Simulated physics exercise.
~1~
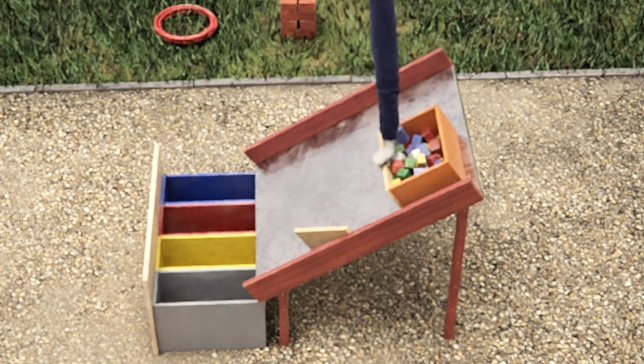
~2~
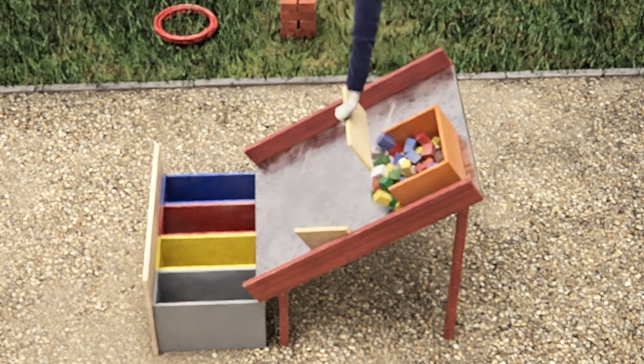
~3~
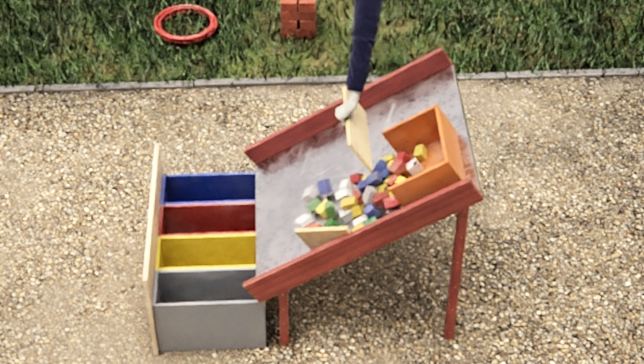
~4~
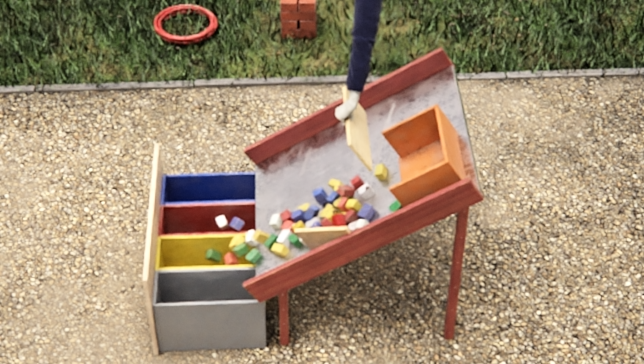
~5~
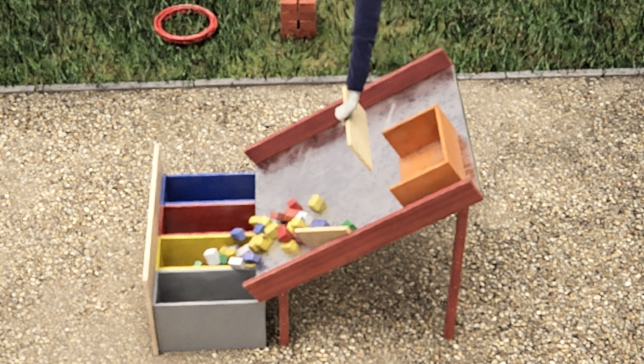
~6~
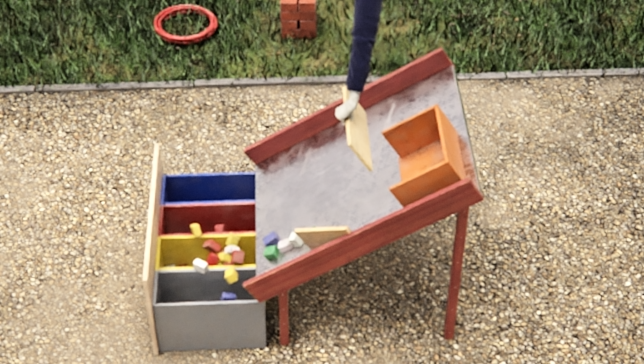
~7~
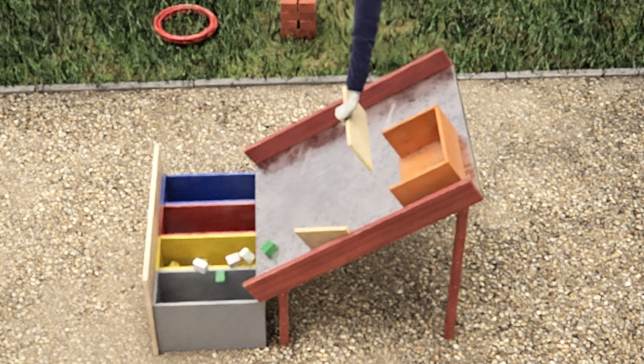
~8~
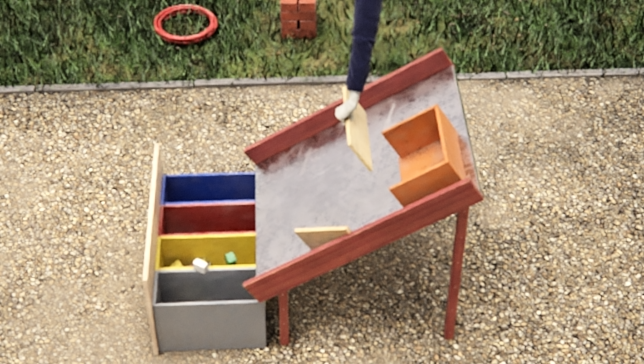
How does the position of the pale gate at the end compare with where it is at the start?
At the start the gate is at the mouth of the orange pen, by the bricks. By the end it is farther left and higher up, held by the hand clear of the pen's open side.
